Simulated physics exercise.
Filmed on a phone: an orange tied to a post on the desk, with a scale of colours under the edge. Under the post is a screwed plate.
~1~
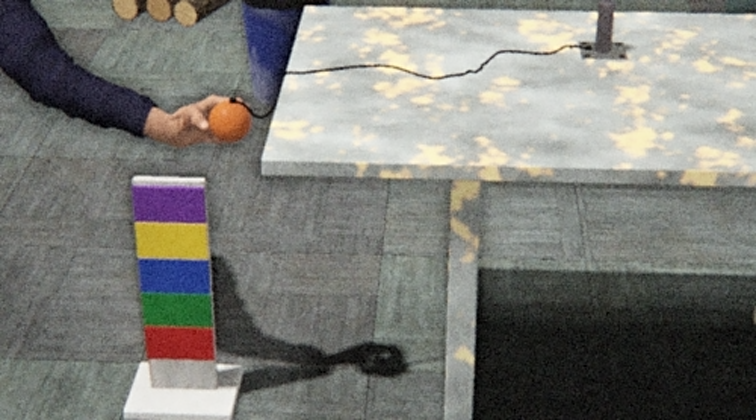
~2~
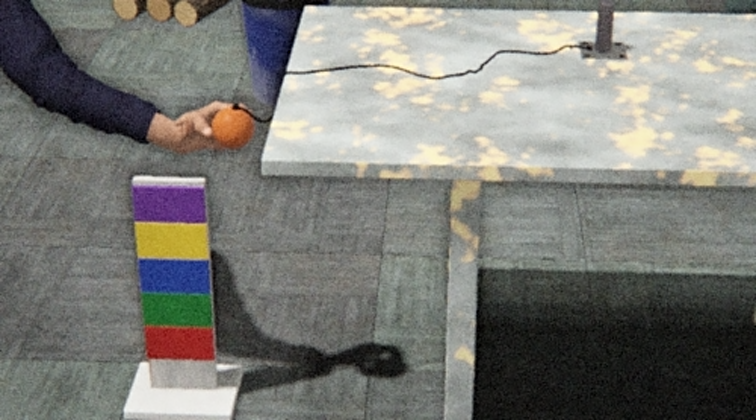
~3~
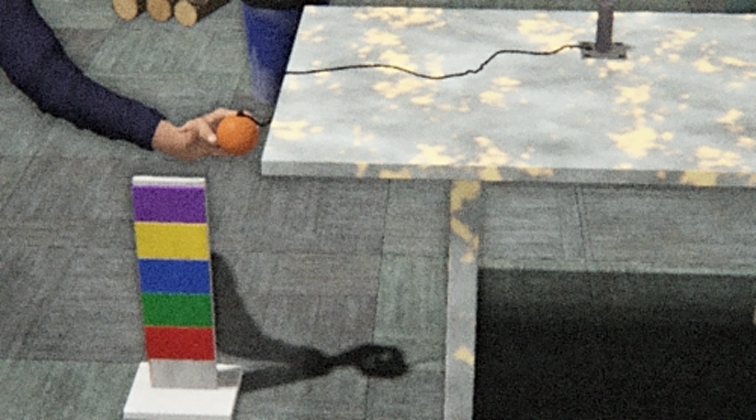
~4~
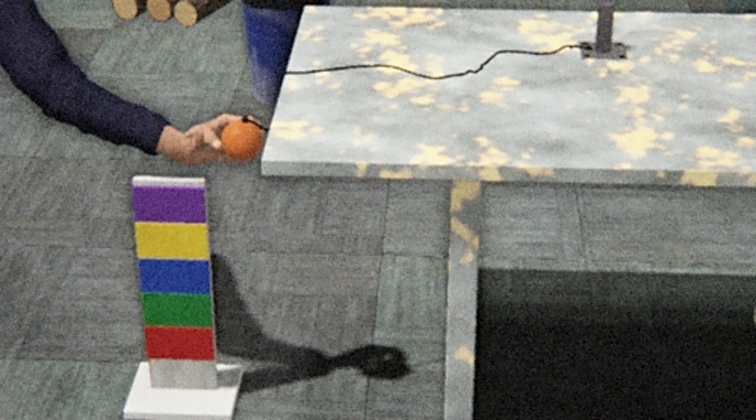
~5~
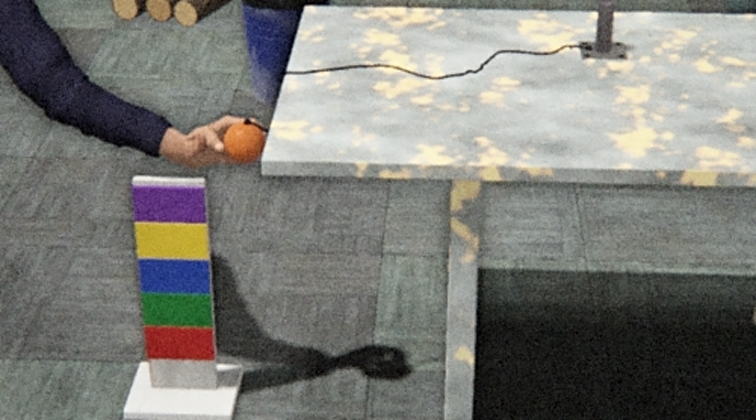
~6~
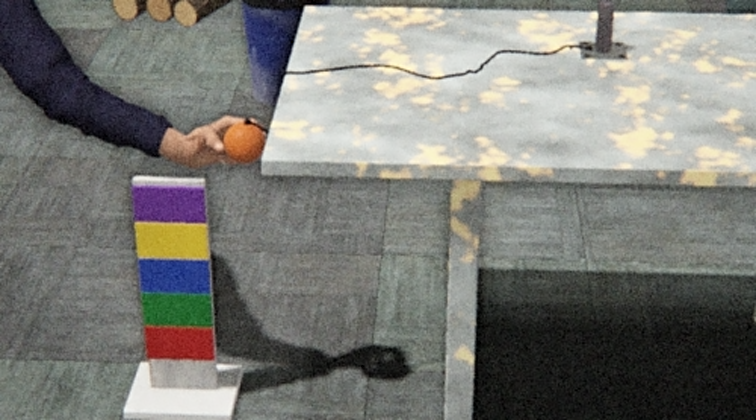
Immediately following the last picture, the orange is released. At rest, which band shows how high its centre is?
The yellow band shows it.
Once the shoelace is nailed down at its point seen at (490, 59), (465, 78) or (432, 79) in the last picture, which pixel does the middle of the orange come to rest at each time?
In order: (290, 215), then (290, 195), then (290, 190).
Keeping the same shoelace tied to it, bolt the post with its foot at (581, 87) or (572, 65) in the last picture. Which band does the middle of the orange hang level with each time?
First try: Blue; second try: Blue.
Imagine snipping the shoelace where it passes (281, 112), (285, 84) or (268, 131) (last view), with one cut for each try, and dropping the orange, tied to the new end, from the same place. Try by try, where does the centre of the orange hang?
In order, it ends up near (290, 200), (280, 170) and (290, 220).
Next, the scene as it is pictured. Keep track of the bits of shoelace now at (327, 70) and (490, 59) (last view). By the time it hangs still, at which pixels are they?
Around (286, 102), then around (460, 59).
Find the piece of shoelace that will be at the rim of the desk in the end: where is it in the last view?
At (353, 67).
Soon after, orange near (287, 227); level with yellow.
Then, orange near (304, 232); level with yellow.
At rest, orange near (289, 238); level with yellow. Its centre hangs level with the yellow band.
